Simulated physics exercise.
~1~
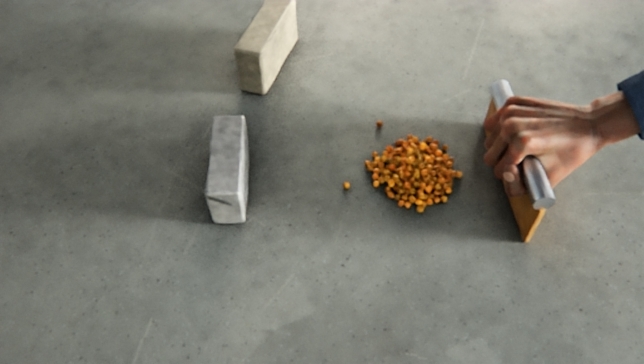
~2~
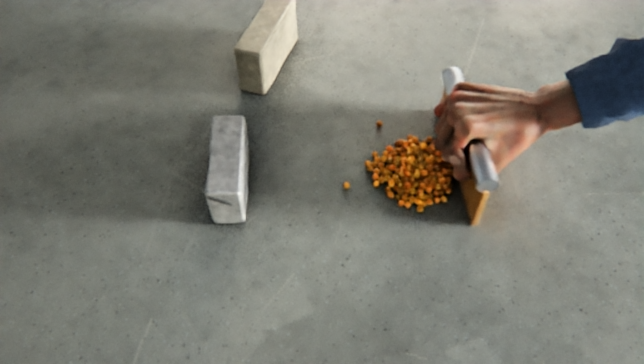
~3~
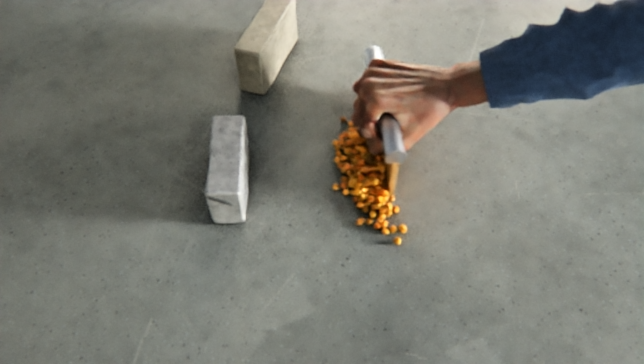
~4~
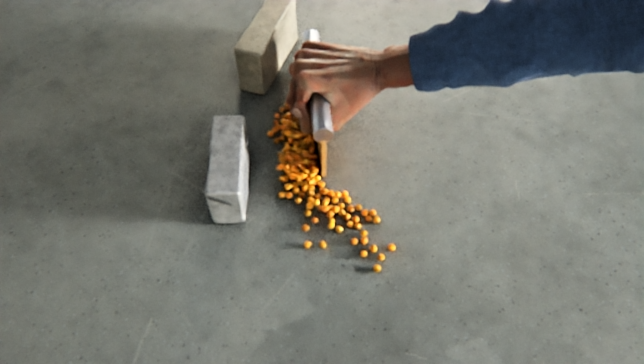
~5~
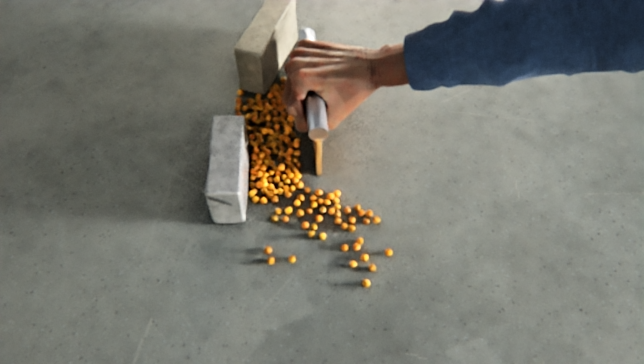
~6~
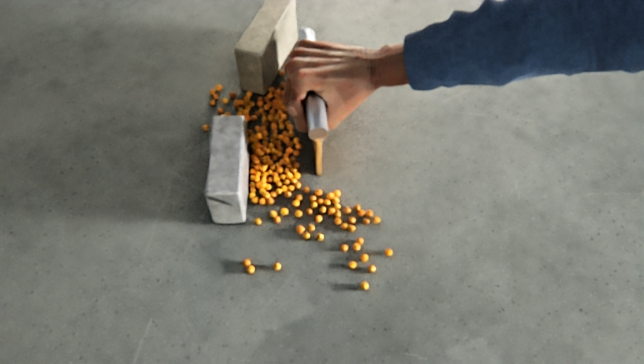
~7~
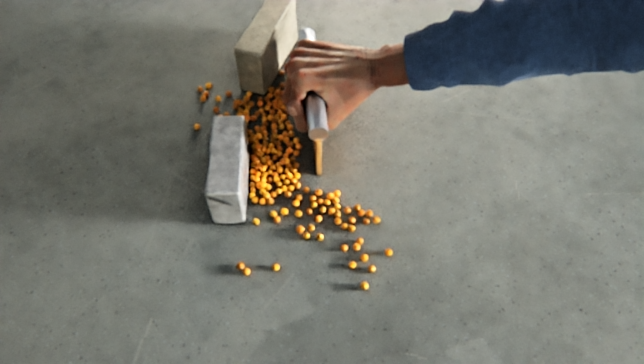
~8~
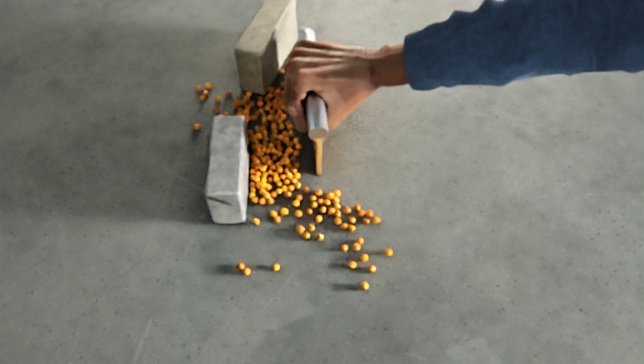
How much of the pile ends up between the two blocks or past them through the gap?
Only a modest share gets into or through the gap, with a few kernels lying beyond it. Most of the pile stays held up in front of the blocks.
